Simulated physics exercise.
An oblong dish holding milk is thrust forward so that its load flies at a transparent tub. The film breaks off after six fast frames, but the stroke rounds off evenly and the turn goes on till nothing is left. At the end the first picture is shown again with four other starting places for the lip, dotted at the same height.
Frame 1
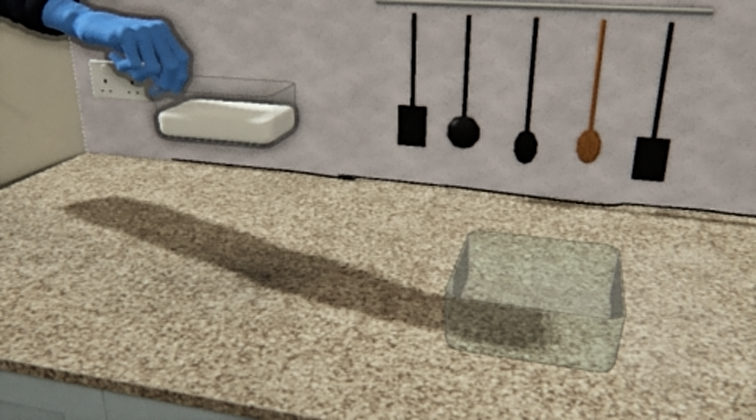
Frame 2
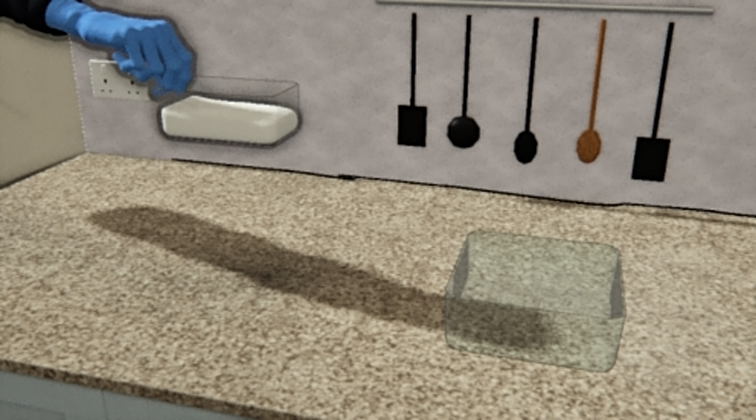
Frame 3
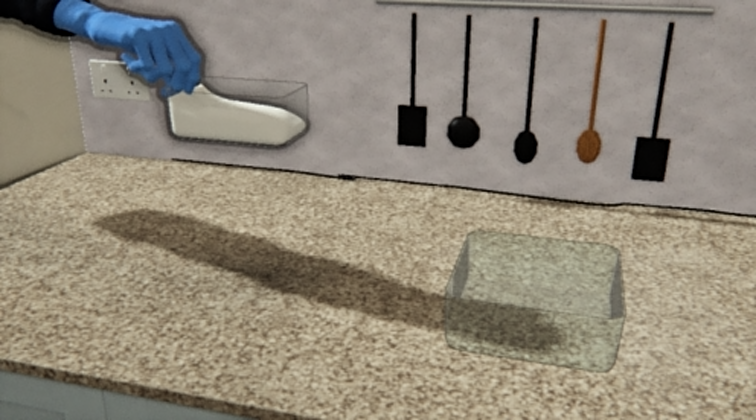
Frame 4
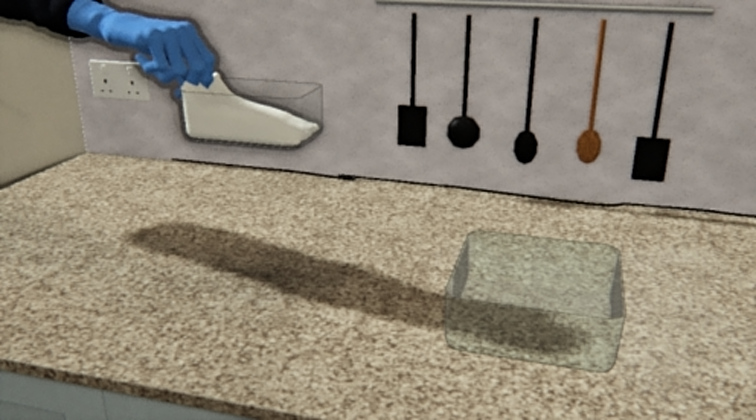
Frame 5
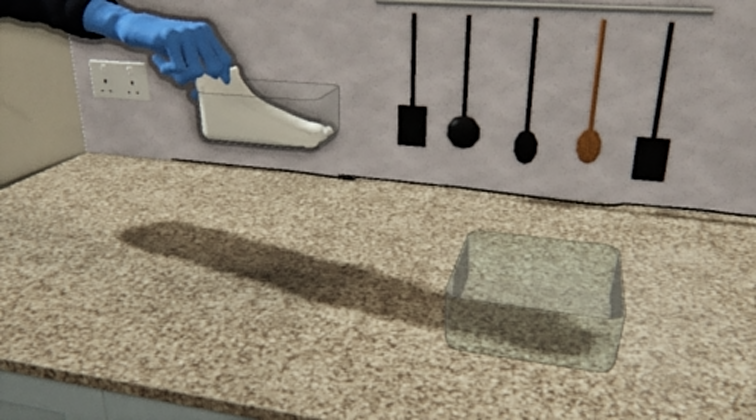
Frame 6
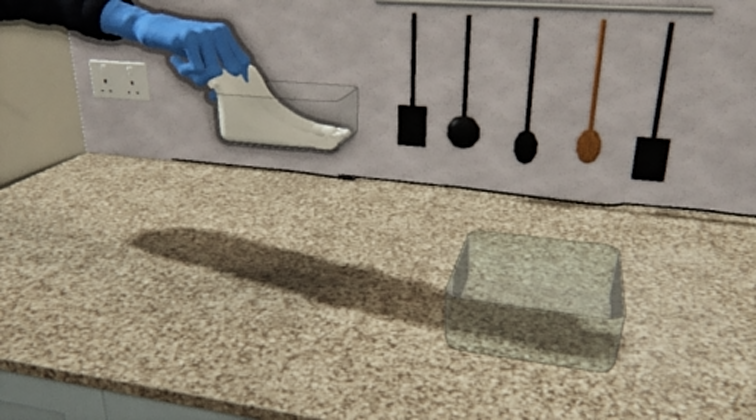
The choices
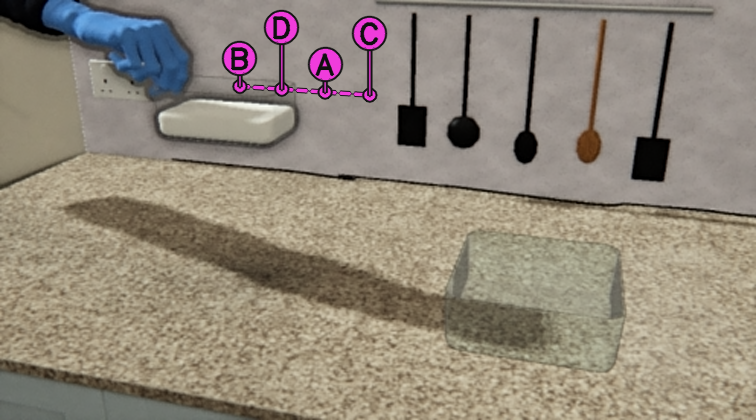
A blue-gloved hand in a dark sleeve holds a clear oblong dish of white milk at the upper left of a kitchen, seen from slightly above a speckled beige counter. A transparent tub sits at right below five hanging utensils, four black and one orange-brown. The hand moves the dish steadily rightward, and the milk slopes up toward the hand, rising above the left rim, while the camera stays still.
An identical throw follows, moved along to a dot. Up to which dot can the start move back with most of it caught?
C will do.
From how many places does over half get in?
One of the four.
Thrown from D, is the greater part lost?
Yes, it does.
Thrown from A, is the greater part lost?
Yes.
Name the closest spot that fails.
Here it is spot A.
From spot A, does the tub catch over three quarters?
No.
On the marked copy, A at (325, 92); B at (239, 86); C at (369, 95); D at (281, 89).
With A, about 37 % lands in the tub, 56 % falls short and 7 % goes beside or beyond.
With B, about 9 % lands in the tub, 89 % falls short.
With C, about 64 % lands in the tub, 24 % falls short and 12 % goes beside or beyond.
With D, about 19 % lands in the tub, 77 % falls short and 4 % goes beside or beyond.
